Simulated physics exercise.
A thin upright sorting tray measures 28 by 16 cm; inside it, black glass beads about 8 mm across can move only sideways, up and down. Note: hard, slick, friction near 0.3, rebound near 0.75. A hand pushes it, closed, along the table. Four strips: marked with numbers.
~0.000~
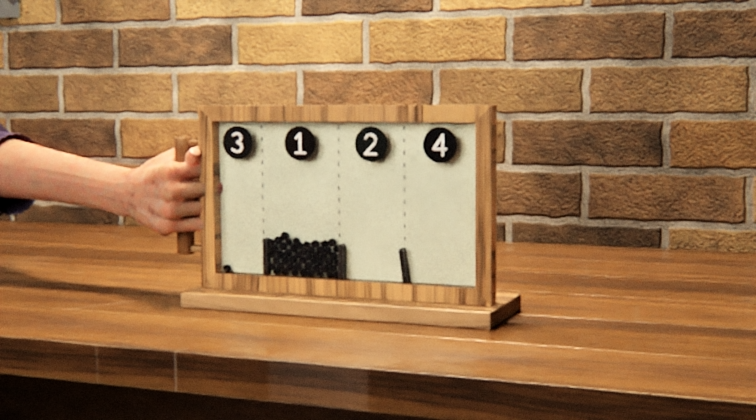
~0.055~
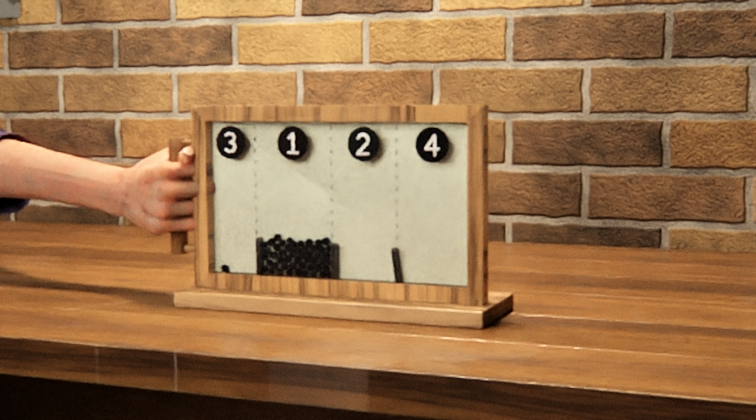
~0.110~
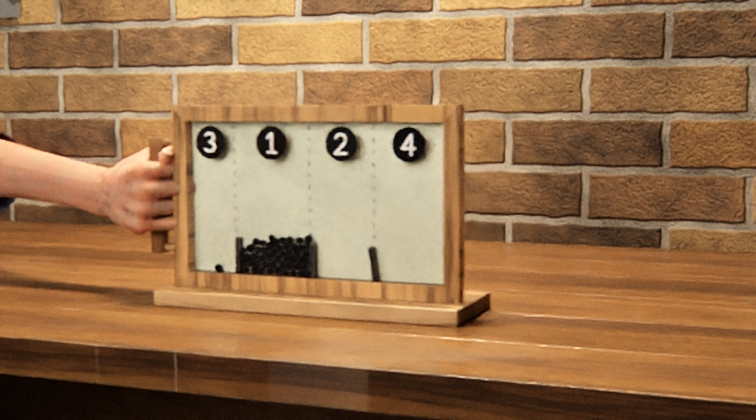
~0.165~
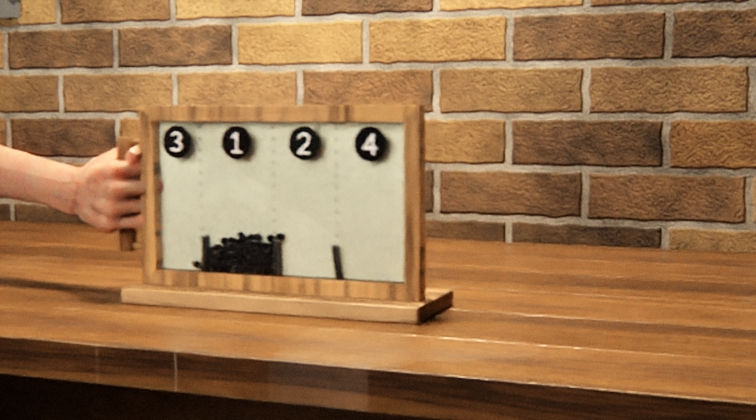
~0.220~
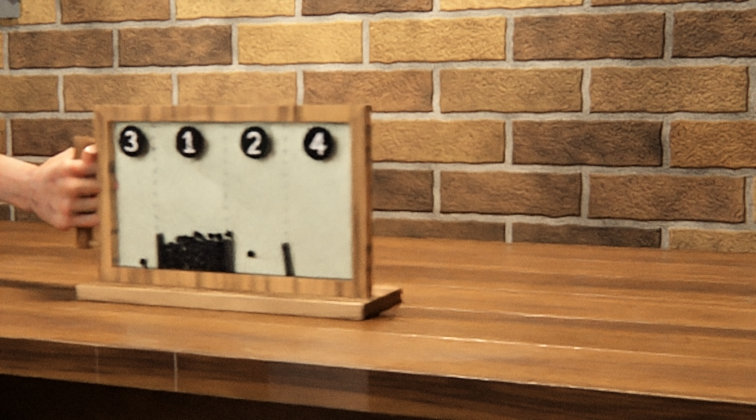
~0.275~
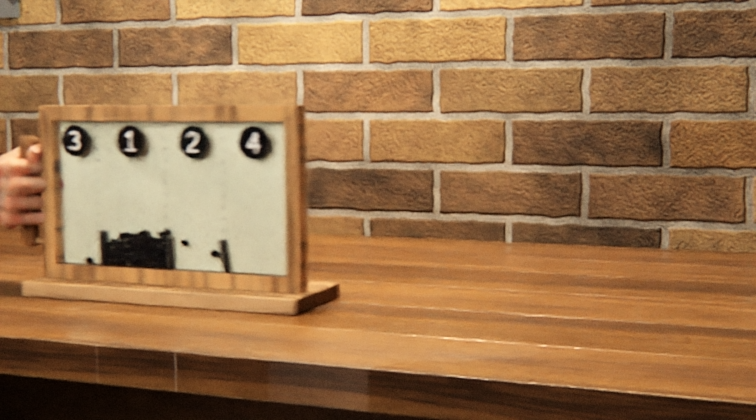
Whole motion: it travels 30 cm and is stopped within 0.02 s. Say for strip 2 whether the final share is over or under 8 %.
Strip 2: Under 8 %.
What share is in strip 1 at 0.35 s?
Some 90 per cent.
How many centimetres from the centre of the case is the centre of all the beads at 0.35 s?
About 5 cm left and 6 cm below.
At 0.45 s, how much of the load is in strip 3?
It works out at roughly 15 %.
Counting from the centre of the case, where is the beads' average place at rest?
The middle sits around 6 cm left of it and 7 cm below it.
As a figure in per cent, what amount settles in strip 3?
About 20 %.
After 0.35 s, it is 30 cm to the left; the beads' middle is 5 cm left of and 6 cm below the centre; no. 1, 90 %, no. 2, 5 %.
After 0.45 s, it is 30 cm to the left; the beads' middle is 5 cm left of and 5 cm below the centre; no. 1, 80 %, no. 2, 5 %, no. 3, 15 %.
After 0.60 s, it is 30 cm to the left; the beads' middle is 6 cm left of and 6 cm below the centre; no. 1, 80 %, no. 2, 5 %, no. 3, 20 %.
Settled by 1.6 s, it is 30 cm to the left; no. 1, 80 %, no. 2, 5 %, no. 3, 20 %, no. 4, 0 %.
